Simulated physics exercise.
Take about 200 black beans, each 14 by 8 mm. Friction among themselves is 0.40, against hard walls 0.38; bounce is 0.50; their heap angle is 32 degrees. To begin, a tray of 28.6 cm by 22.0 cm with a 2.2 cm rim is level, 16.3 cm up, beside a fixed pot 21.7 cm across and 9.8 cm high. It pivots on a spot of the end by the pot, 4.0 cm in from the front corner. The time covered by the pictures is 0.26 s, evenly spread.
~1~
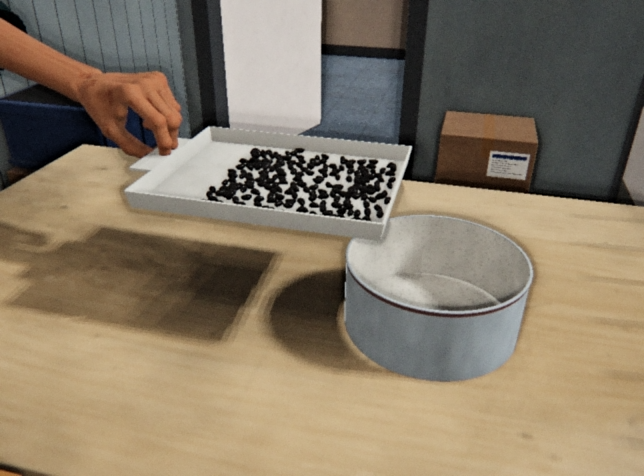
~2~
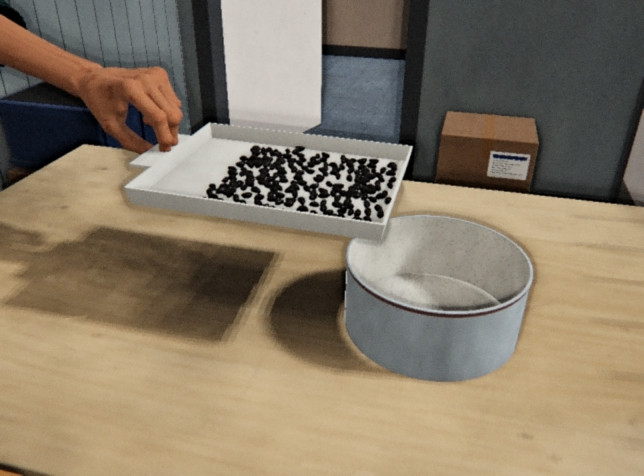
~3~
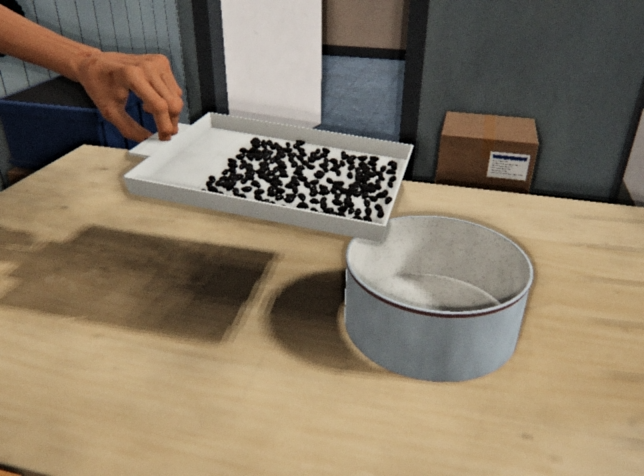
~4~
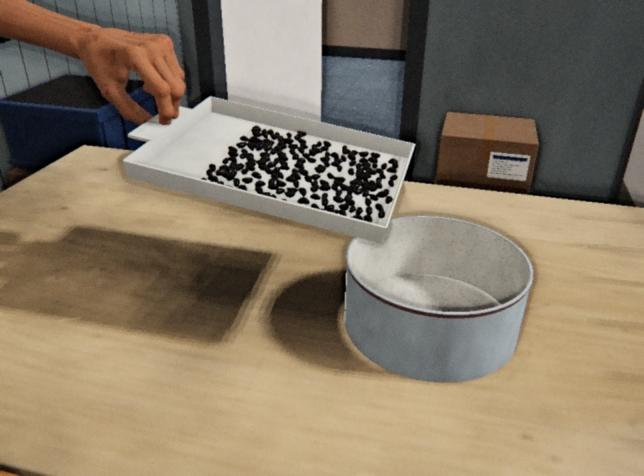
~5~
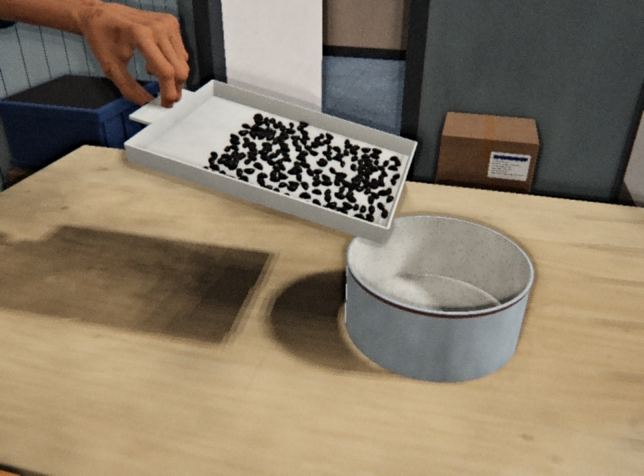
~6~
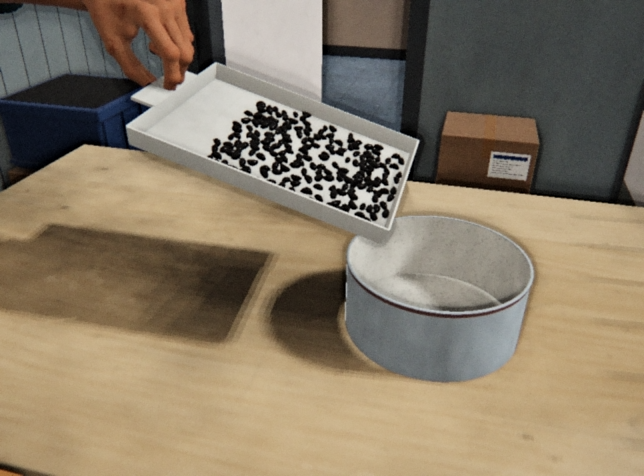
A hand lifted the left end of a white tray of black beans, slowly at first, tilting it down toward a round pot on a wooden table while the beans stayed in place.
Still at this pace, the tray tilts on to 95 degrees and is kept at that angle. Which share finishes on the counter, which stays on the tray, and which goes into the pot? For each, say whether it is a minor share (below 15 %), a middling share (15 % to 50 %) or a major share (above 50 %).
I expect this. Counter - a minor share. Tray - a minor share. Pot - a major share.
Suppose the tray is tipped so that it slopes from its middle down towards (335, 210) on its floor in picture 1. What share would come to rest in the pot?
About 45 per cent.
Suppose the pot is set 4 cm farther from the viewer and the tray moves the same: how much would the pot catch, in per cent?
I'd put it at around 60 per cent.
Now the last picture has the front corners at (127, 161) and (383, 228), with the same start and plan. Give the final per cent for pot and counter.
Pot 45; counter 55.
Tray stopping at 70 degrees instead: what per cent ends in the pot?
Share in the pot: Around 35 %.
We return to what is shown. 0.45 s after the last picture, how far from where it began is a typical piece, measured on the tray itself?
Displacement on the tray: Roughly 8 cm.
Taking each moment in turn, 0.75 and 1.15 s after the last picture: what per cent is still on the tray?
Around 80 first, about 10 after.
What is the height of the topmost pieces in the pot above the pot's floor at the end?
I'd say near 2.0 centimetres.
Then, 0.45 s after the last picture, tilt 54 degrees; the tray holds 100 %, the pot 0 %.
Then, 0.75 s after the last picture, tilt 79 degrees; the tray holds 80 %, the pot 15 %.
Then, 1.15 s after the last picture, tilt 95 degrees; the tray holds 10 %, the pot 75 %.
In the end, counter 5 %, tray 0 %, pot 95 %.
